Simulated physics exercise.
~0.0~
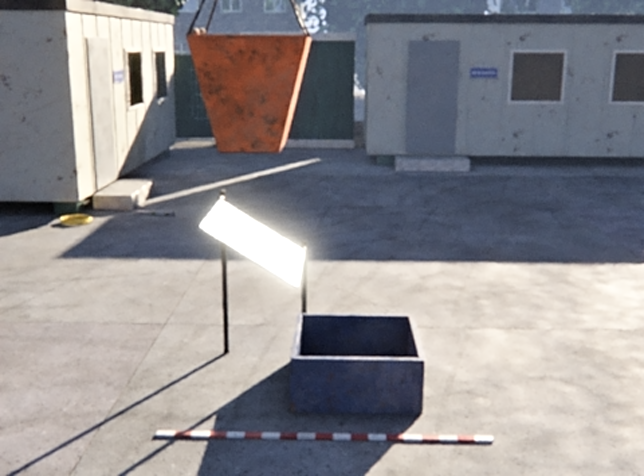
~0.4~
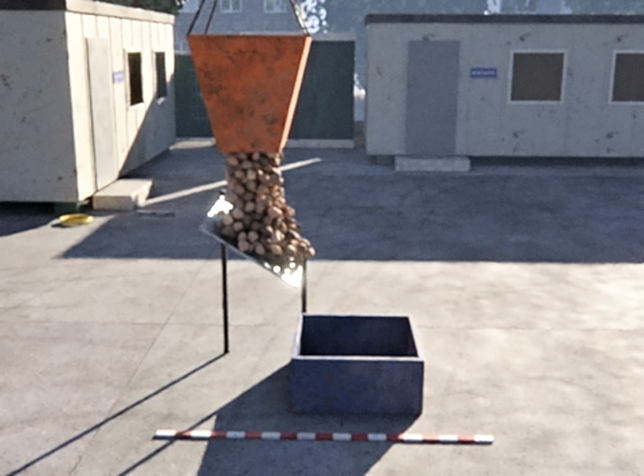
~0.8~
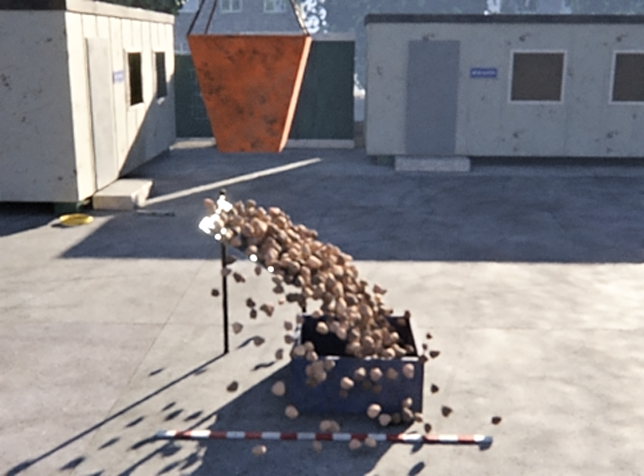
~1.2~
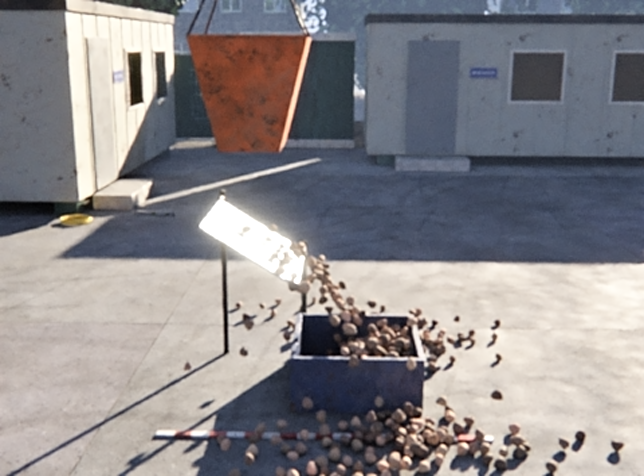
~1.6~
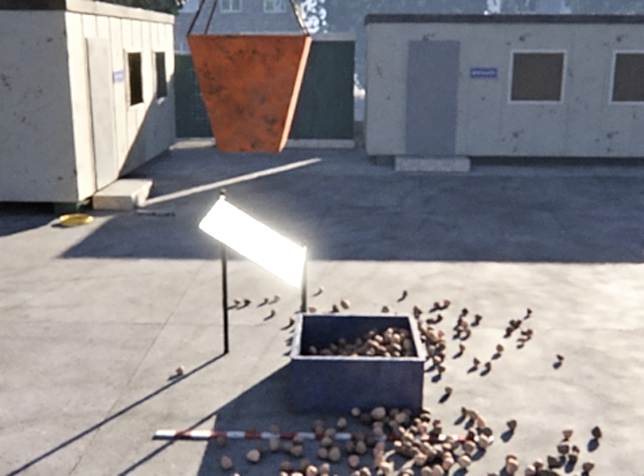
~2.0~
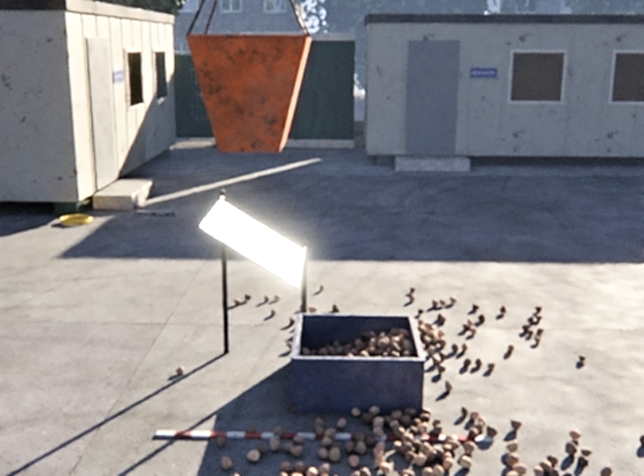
In a paved yard, stones drop from an orange skip, slide down steel, and partly miss a bin.
